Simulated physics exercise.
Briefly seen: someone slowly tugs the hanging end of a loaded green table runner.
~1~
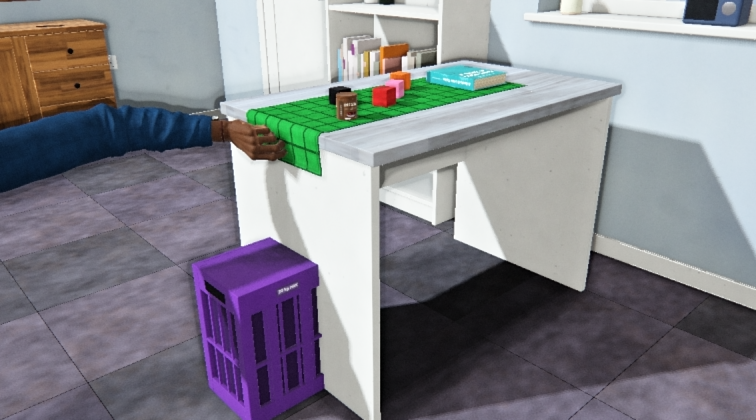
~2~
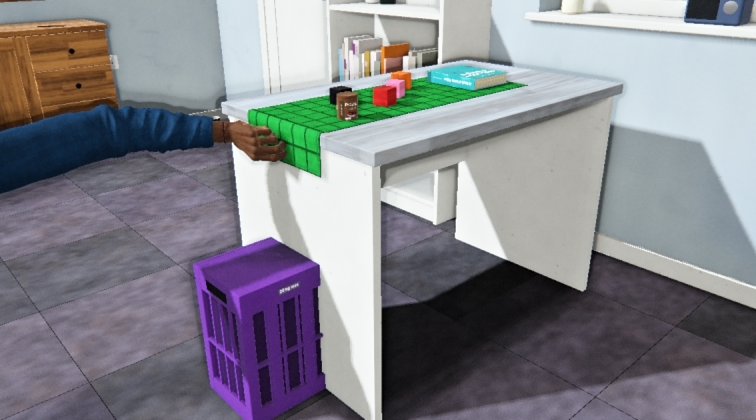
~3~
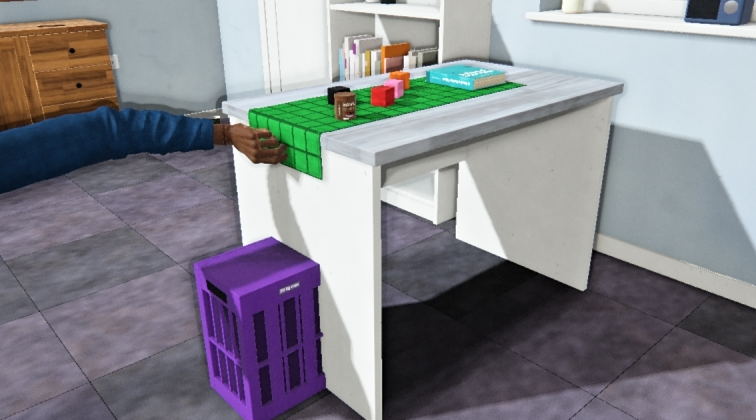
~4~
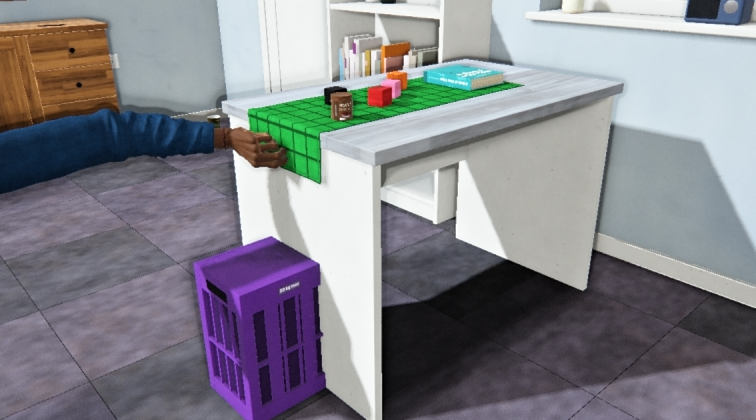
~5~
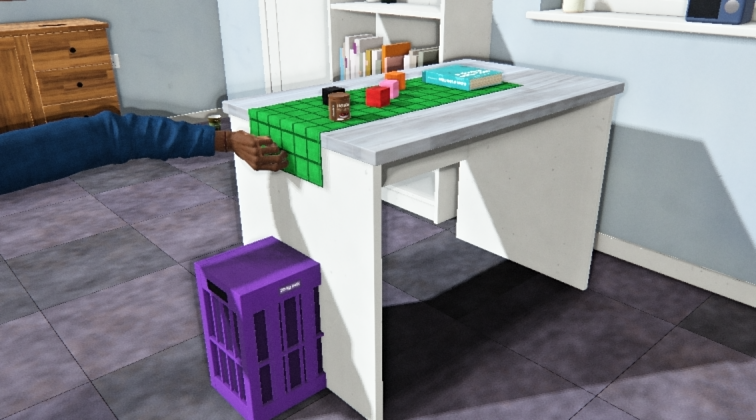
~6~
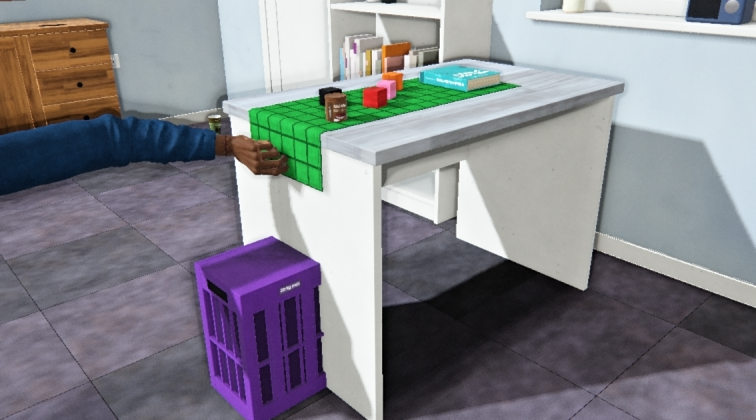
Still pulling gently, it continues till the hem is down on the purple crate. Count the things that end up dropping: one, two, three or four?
I predict that two objects will leave the top.
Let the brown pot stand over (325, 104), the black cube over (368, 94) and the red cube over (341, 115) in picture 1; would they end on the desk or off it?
Here's the result: The brown pot leaves the top, the black cube remains in place and the red cube leaves the top.
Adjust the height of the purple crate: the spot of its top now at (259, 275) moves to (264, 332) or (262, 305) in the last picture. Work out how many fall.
In that case 4 and 3.
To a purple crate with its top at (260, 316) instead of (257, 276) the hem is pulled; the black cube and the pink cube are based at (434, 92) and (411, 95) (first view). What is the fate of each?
As for the black cube, it stays in place; as for the pink cube, it stays in place.
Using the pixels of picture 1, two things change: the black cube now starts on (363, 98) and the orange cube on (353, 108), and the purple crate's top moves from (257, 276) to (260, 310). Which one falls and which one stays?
Result - the black cube comes off, and the orange cube comes off.
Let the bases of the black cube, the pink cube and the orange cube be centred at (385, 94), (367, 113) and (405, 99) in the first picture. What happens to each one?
Of the three, the black cube stays aloft, the pink cube ends off the top and the orange cube stays aloft.
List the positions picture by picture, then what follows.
The first picture shows hem (321, 177); brown pot (347, 94); black cube (340, 88); red cube (384, 88); pink cube (395, 81); orange cube (400, 73); top of the crate (257, 276).
The second picture shows hem (321, 178); brown pot (347, 94).
The third picture shows hem (323, 180); black cube (339, 88).
The fourth picture shows hem (321, 185); red cube (380, 88); top of the crate (258, 275).
The fifth picture shows hem (323, 188); pink cube (389, 81).
The sixth picture shows hem (324, 192); brown pot (336, 95); black cube (330, 89); red cube (375, 89); pink cube (386, 82); orange cube (393, 73).
Early on, hem near (287, 199); all still up.
Midway, hem near (288, 233); brown pot gone.
Near the end, hem on the crate; brown pot and black cube gone.
Finally, hem on the crate; brown pot and black cube gone. Over the edge go two.
